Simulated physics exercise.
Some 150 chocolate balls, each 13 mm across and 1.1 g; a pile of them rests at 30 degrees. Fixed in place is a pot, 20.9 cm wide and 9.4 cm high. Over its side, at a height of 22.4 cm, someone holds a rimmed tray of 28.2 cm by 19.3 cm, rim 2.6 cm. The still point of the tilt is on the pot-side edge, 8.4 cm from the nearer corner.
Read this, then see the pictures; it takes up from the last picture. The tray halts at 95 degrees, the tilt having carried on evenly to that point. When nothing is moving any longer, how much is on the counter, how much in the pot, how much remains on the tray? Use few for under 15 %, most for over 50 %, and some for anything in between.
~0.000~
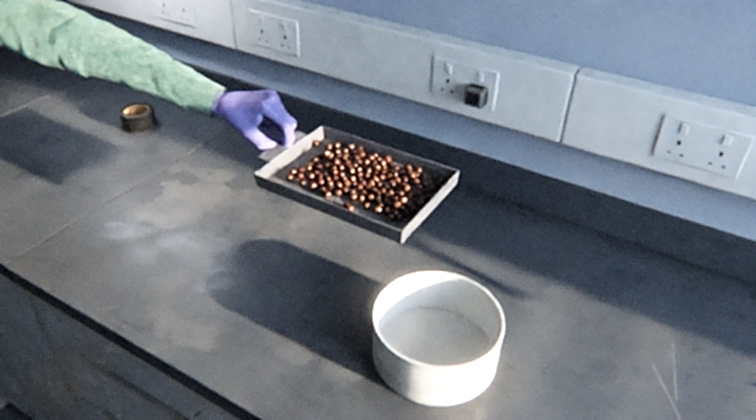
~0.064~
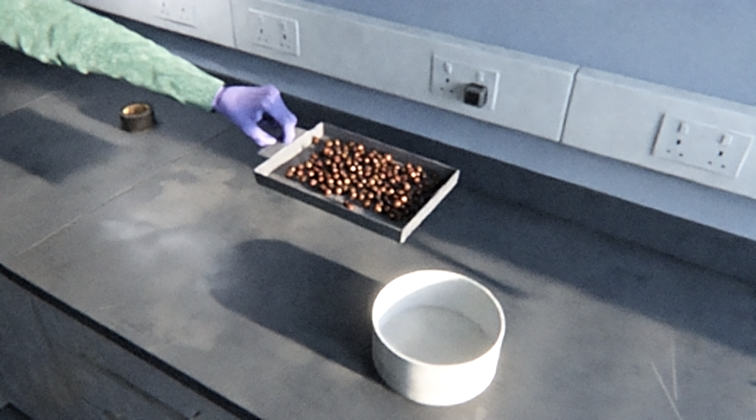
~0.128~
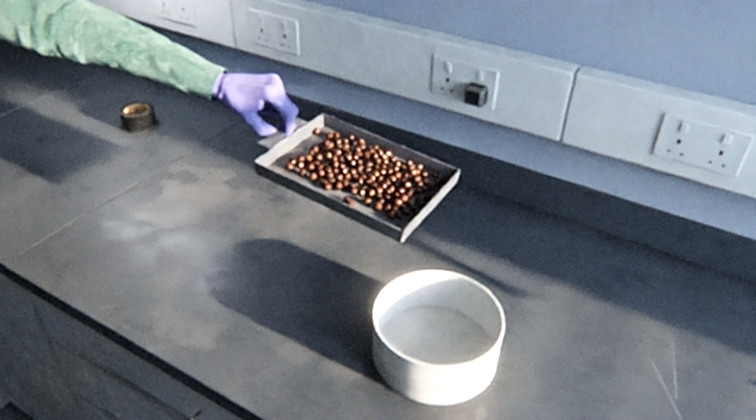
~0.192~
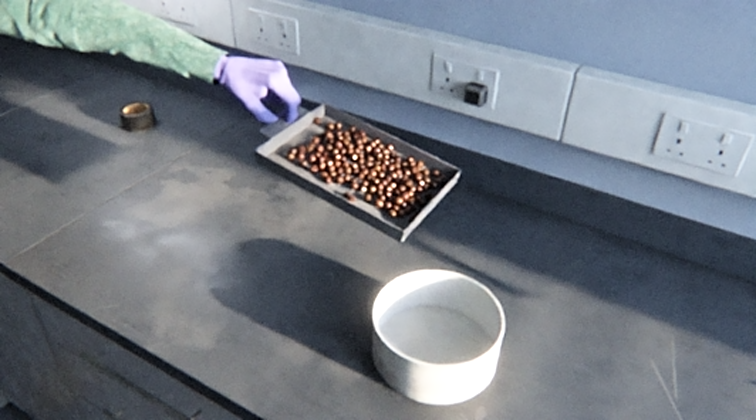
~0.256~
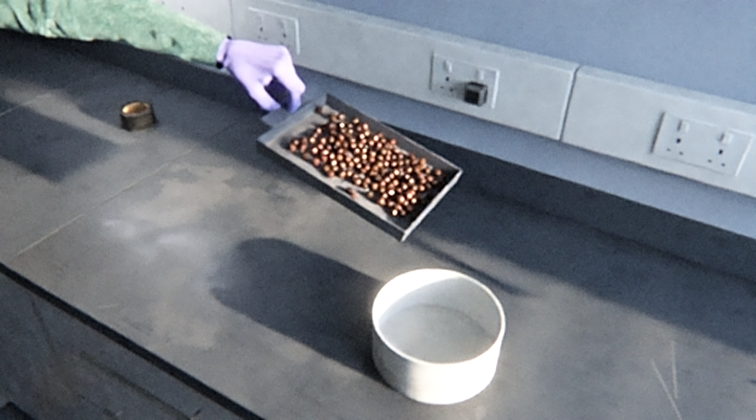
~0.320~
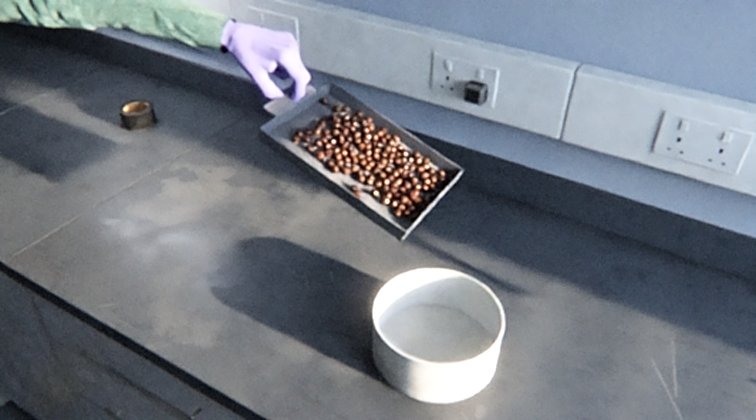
Counter: Some, pot: Most, left on the tray: Few.
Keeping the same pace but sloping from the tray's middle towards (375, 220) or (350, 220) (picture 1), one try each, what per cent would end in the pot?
About 90 per cent on the first try and 50 per cent on the second.
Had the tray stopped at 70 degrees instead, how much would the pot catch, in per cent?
It would land at about 0 percent.
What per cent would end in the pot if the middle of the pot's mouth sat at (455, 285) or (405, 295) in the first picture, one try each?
First try about 95 per cent, second try about 45 per cent.
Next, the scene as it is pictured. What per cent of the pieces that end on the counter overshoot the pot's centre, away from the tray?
Share past the middle: Roughly 80 percent.
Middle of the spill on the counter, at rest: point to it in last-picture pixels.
(509, 302), about.
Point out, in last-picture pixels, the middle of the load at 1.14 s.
Somewhere about (432, 170) in the last view.
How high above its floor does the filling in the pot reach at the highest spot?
Roughly 2.0 cm up.
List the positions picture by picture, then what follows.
Tray tilt 0 degrees, front corners at (256, 173) and (402, 230); middle of the pieces at (367, 176); pot at (438, 316), in the first frame.
Tray tilt 1 degrees, front corners at (256, 170) and (402, 230); middle of the pieces at (367, 174), in the second frame.
Tray tilt 5 degrees, front corners at (256, 161) and (403, 230), lowest corner right front; middle of the pieces at (368, 170), in the third frame.
Tray tilt 10 degrees, front corners at (257, 150) and (404, 230), lowest corner right front; middle of the pieces at (369, 164), in the fourth frame.
Tray tilt 14 degrees, front corners at (259, 139) and (405, 230), lowest corner right front; middle of the pieces at (371, 159), in the fifth frame.
Tray tilt 19 degrees, front corners at (262, 128) and (406, 230), lowest corner right front; middle of the pieces at (375, 156); pot at (438, 313). Its pace works out near 75 degrees a second, in the sixth frame.
After 0.81 s, tilt 55 degrees; the tray holds 100 %, the pot 0 %.
After 1.14 s, tilt 79 degrees; the tray holds 100 %, the pot 0 %.
Then, at 1.57 s, tilt 95 degrees; the tray holds 35 %, the pot 0 %.
In the end, at 2.7 s, counter 40 %, pot 60 %, tray 0 %.
